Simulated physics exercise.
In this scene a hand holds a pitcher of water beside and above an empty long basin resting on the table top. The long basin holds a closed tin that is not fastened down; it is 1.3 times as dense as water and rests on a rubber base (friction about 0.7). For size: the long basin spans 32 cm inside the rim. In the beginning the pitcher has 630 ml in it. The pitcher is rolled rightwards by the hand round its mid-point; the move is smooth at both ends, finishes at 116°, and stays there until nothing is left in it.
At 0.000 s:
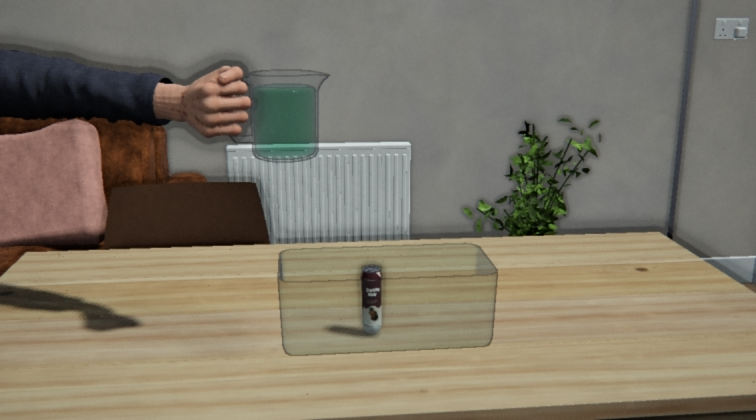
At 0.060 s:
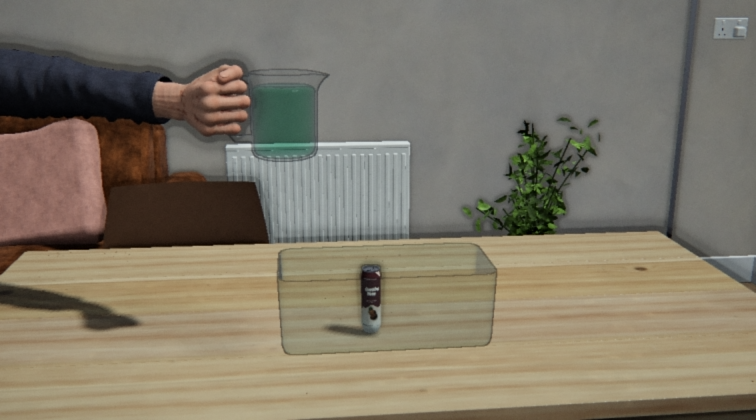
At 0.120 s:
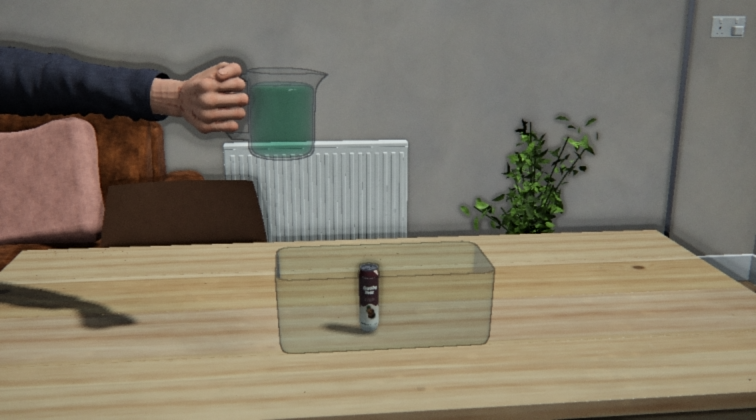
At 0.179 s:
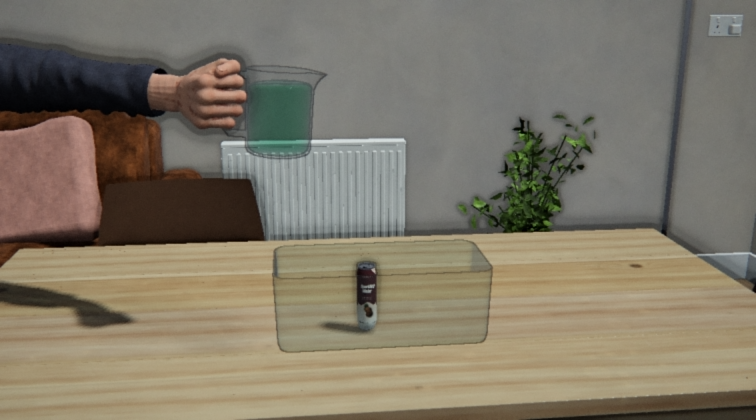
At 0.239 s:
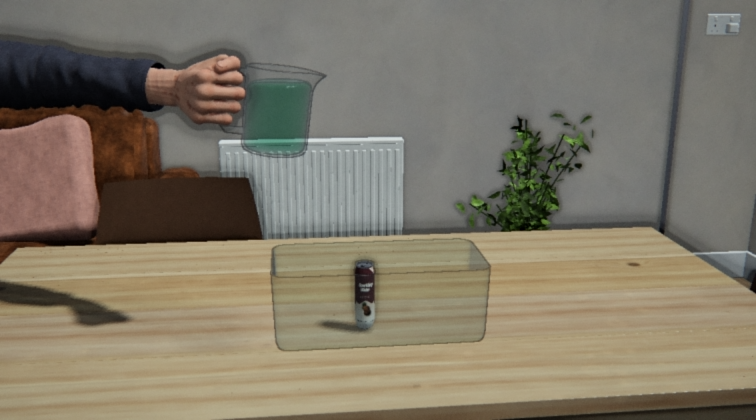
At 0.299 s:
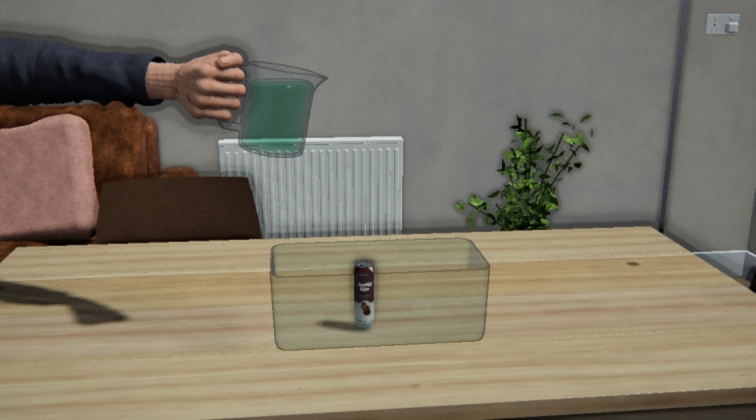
A hand held a clear pitcher of green liquid above and to the left of an empty see-through basin with a small tin on a wooden table, then slowly tilted it slightly rightwards.
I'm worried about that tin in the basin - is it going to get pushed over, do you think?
Bet it holds up.
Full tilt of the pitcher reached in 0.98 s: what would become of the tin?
The tin stays on its base.
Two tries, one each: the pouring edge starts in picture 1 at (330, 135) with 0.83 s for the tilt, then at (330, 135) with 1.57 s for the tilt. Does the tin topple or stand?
Trial 1 - tin tips; trial 2 - tin stays standing.
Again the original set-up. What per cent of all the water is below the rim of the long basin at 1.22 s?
Roughly 50 per cent.
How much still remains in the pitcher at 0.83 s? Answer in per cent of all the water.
82 %.
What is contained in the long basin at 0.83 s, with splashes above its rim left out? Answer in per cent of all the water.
Near 3 in a hundred.
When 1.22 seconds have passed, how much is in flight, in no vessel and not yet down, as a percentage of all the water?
Near 28 percent.
By 0.83 s the tilt is 63° and 83 per cent is still to pour; the tin stands where it began.
By 1.22 s the tilt is 102° and 23 per cent is still to pour; the tin stands where it began.
By 1.63 s the tilt is 116° and 0 per cent is still to pour; the tin stands where it began.
By 2.07 s the tilt is 116° and 0 per cent is still to pour; the tin stands where it began.
At rest the tin stands where it began.
